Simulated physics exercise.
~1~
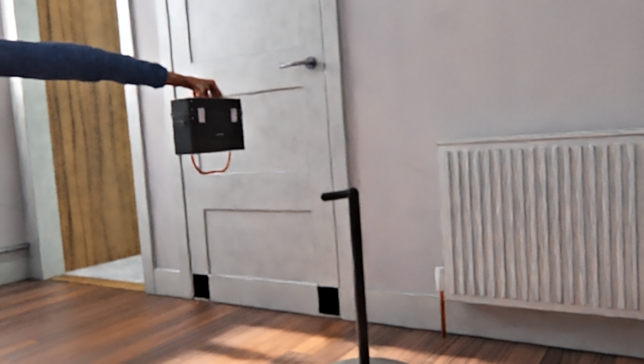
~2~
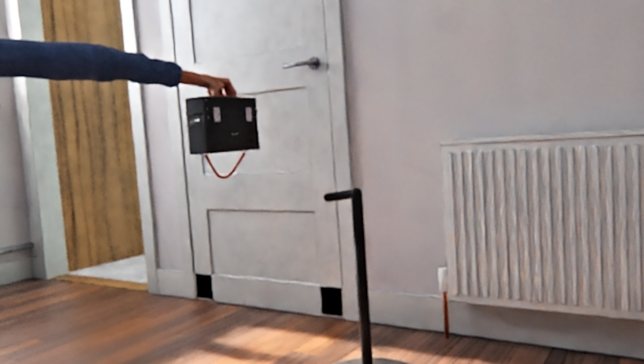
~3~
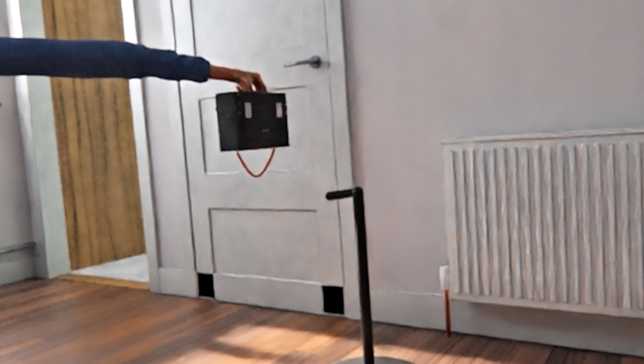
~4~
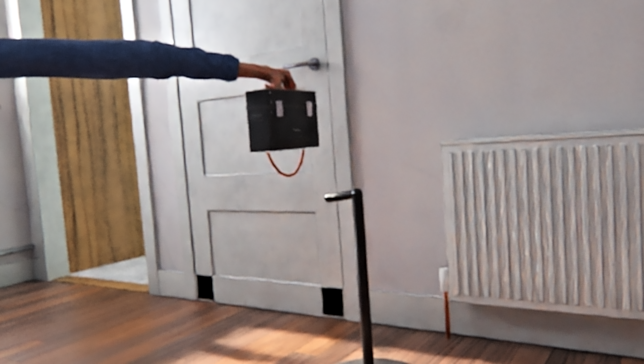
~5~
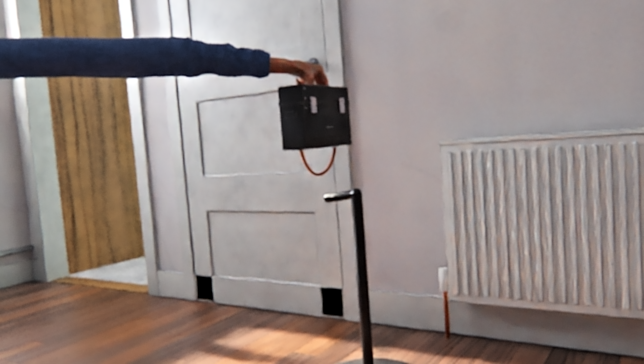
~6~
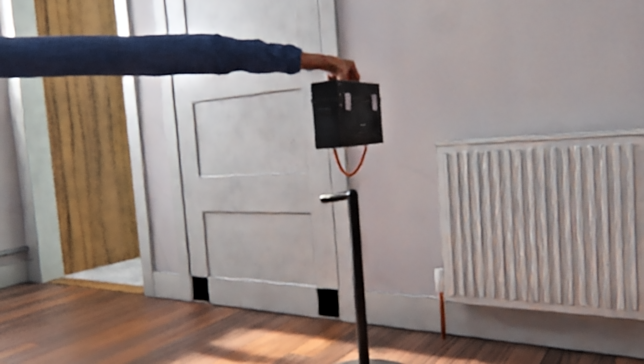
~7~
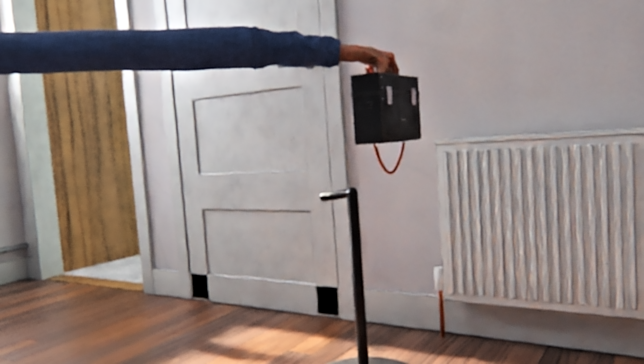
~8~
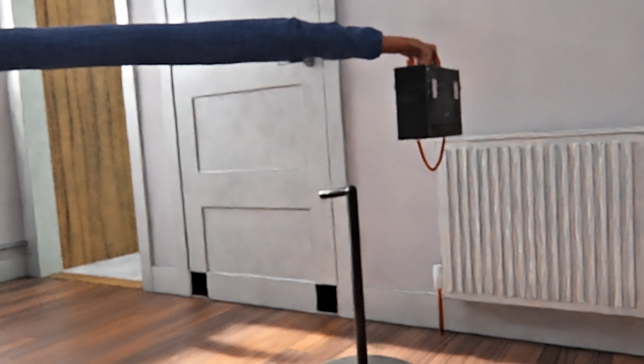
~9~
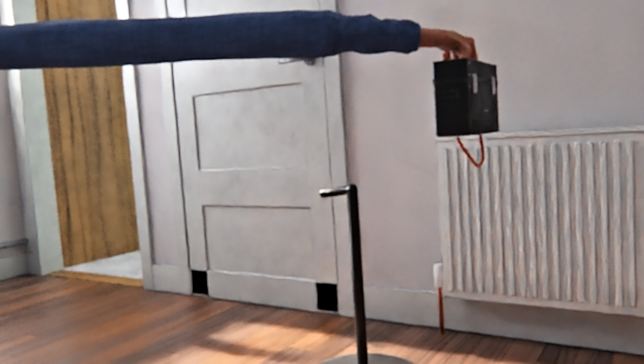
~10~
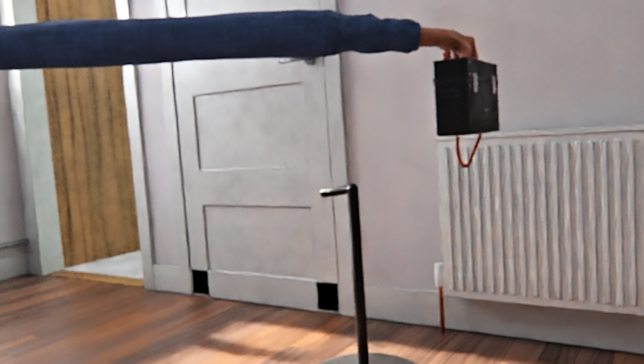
A black case with a thin red loop dangling beneath it was carried from left to right by an outstretched arm in a blue sleeve. It passed cleanly above a dark hooked post without catching and ended up held still over the white radiator.
